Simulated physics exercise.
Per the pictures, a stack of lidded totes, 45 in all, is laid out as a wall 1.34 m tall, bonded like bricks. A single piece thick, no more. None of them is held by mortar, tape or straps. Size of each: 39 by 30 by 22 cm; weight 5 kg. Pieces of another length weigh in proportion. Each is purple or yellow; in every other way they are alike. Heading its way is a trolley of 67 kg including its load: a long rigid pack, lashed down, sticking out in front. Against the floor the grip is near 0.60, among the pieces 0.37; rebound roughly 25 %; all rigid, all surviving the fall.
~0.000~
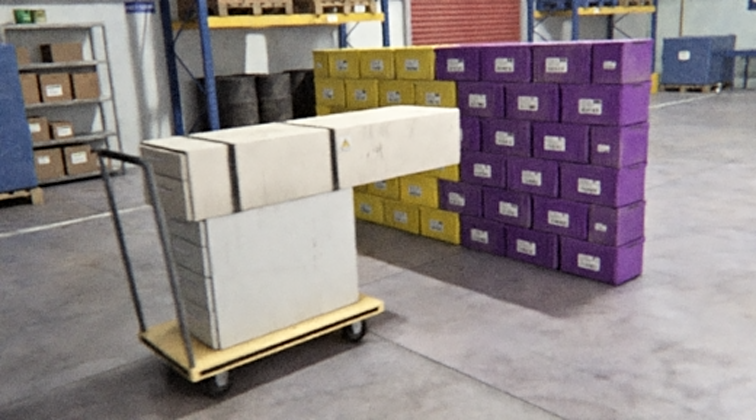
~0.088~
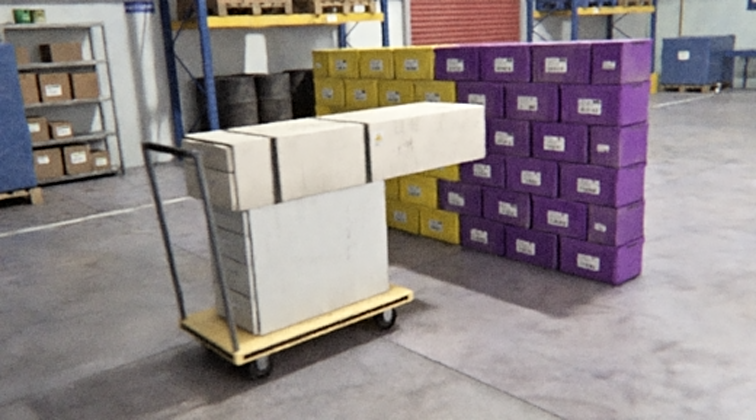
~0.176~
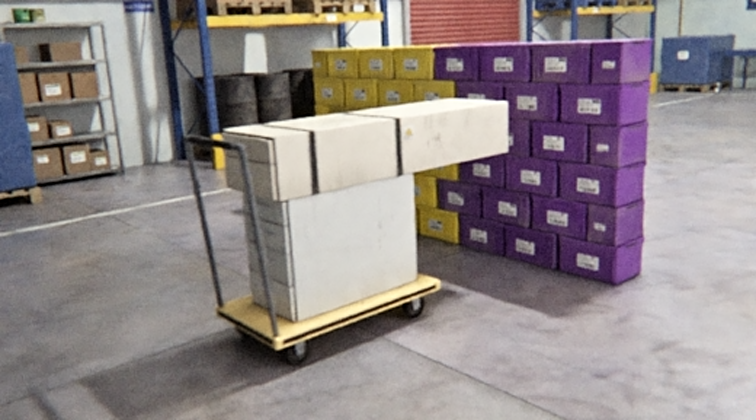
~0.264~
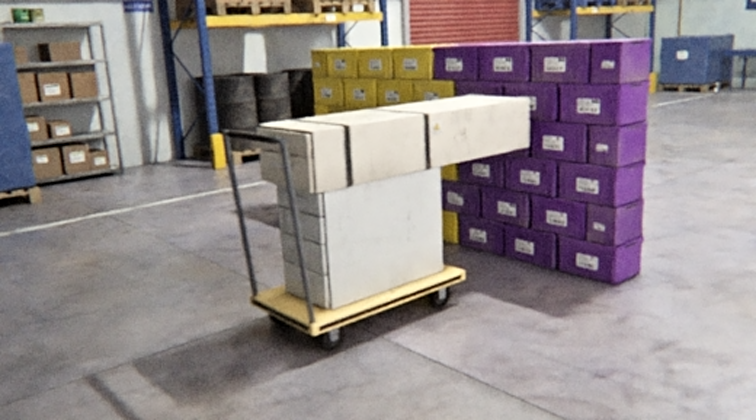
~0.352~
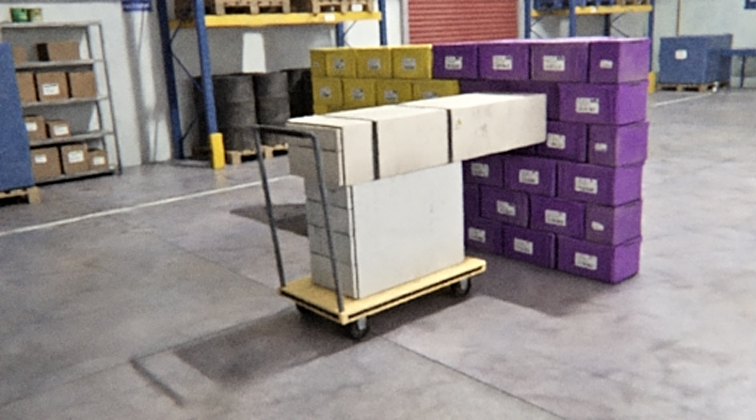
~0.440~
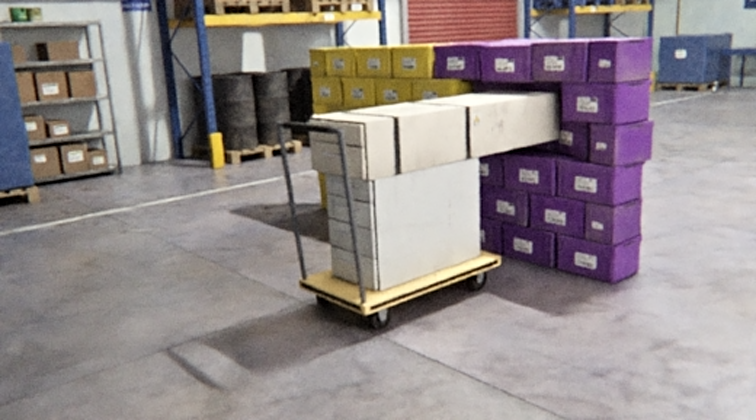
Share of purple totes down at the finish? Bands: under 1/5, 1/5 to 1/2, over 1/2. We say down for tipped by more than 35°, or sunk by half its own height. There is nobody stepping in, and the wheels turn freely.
1/5 to 1/2.
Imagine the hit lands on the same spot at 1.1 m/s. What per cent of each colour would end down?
Down at the end: Purple 0 per cent, yellow 0 per cent.
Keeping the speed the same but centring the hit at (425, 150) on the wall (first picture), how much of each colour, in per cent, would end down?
You'd end up with purple at 20 and yellow at 10 percent down.
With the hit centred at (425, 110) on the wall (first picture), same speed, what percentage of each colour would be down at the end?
Purple 20 %, yellow 10 %.
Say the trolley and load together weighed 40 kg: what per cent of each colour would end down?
For purple it's 40, for yellow it's 0 in a hundred.
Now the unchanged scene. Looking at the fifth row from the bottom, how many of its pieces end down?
Count down in that row: 3.
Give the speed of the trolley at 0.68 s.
Roughly 1.3 m/s.
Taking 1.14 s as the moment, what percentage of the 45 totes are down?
10 per cent.
By 0.68 s, load 52 cm past the wall's line, still rolling; 1 of the 21 purple totes down (1 of 45 in all colours); top purple tote moved 13 cm.
By 1.14 s, load 72 cm past the wall's line, still rolling; 4 of the 21 purple totes down (4 of 45 in all colours); top purple tote tilted 47°.
By 1.82 s, load 68 cm past the wall's line, stopped; 7 of the 21 purple totes down (7 of 45 in all colours); top purple tote upside down.
When it is over (3.0 s), load 68 cm past the wall's line, stopped; 7 of the 21 purple totes down (7 of 45 in all colours); top purple tote upside down; top yellow tote unmoved. That is 33 per cent. In pixels of the last frame, middles, top purple tote near (707, 194), top yellow tote near (387, 62).
